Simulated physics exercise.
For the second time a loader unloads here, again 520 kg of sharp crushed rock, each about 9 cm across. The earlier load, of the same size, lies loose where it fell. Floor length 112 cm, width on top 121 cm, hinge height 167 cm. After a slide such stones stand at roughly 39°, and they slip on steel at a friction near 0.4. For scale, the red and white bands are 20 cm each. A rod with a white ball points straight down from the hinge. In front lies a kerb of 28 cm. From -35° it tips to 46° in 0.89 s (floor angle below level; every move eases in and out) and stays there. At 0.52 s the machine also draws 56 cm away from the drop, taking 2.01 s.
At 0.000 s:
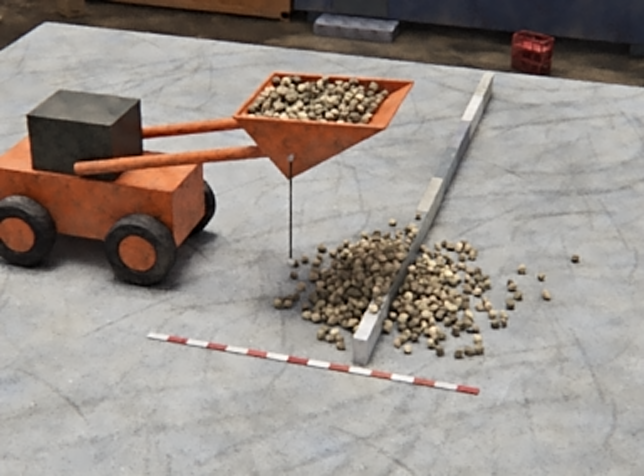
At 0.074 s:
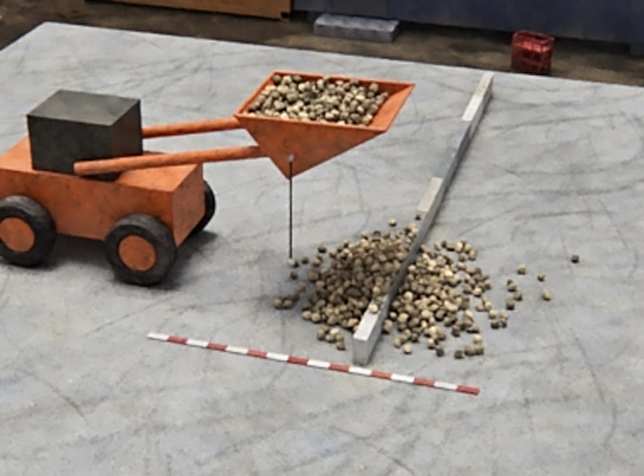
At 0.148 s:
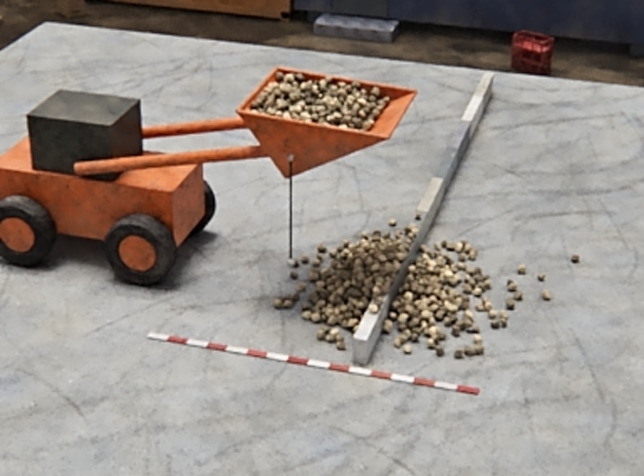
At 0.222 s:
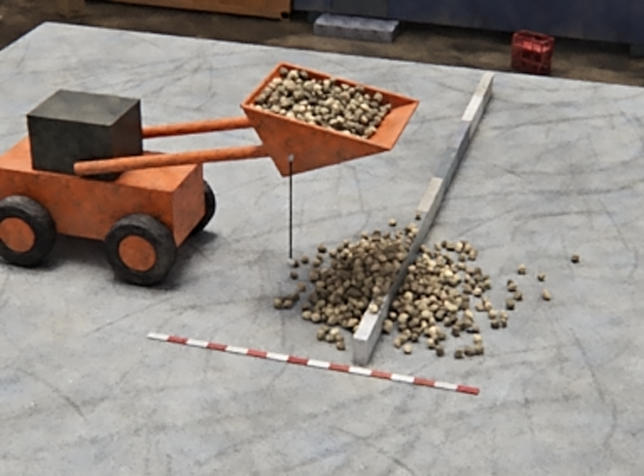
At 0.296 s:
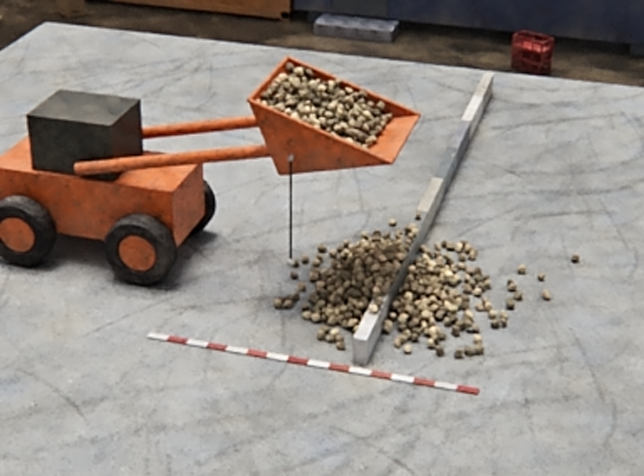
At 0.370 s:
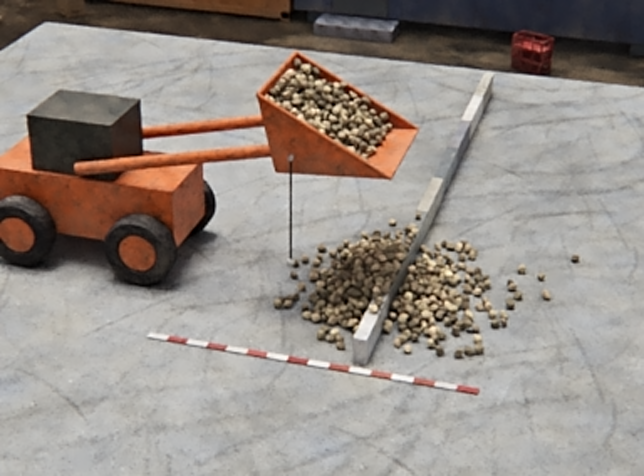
On a pale, scuffed floor with dark clutter along the back edge, seen from above at an angle by a still camera, an orange loader with a dark block on top stands at left. Its raised bucket holds brown and grey stones, near a loose heap straddling a long grey kerb behind a red-and-white strip. The bucket slowly tilts forward, its right-hand lip sinking as the stones shift slightly inside.
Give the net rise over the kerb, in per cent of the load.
About 39 per cent.
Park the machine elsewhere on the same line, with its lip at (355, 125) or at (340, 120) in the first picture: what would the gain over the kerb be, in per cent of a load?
First some 5, then 0 per cent.
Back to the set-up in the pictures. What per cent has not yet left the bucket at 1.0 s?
It holds some 75 per cent.
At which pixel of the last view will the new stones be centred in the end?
Their middle is at about (378, 274).
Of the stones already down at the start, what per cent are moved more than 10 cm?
Roughly 10 per cent of them.
After 0.7 s the floor is at 34°; in per cent of one load, 100 in the bucket, 68 on this side of the kerb, 32 over the kerb; the foremost stones are at (528, 291).
After 1.0 s the floor is at 46°; in per cent of one load, 73 in the bucket, 95 on this side of the kerb, 32 over the kerb; the foremost stones are at (528, 291).
After 3.0 s the floor is at 46°; in per cent of one load, 0 in the bucket, 128 on this side of the kerb, 72 over the kerb; the foremost stones are at (539, 285).
After 5.8 s the floor is at 46°; in per cent of one load, 0 in the bucket, 128 on this side of the kerb, 72 over the kerb; the foremost stones are at (539, 285). Net gain over the kerb, 39.
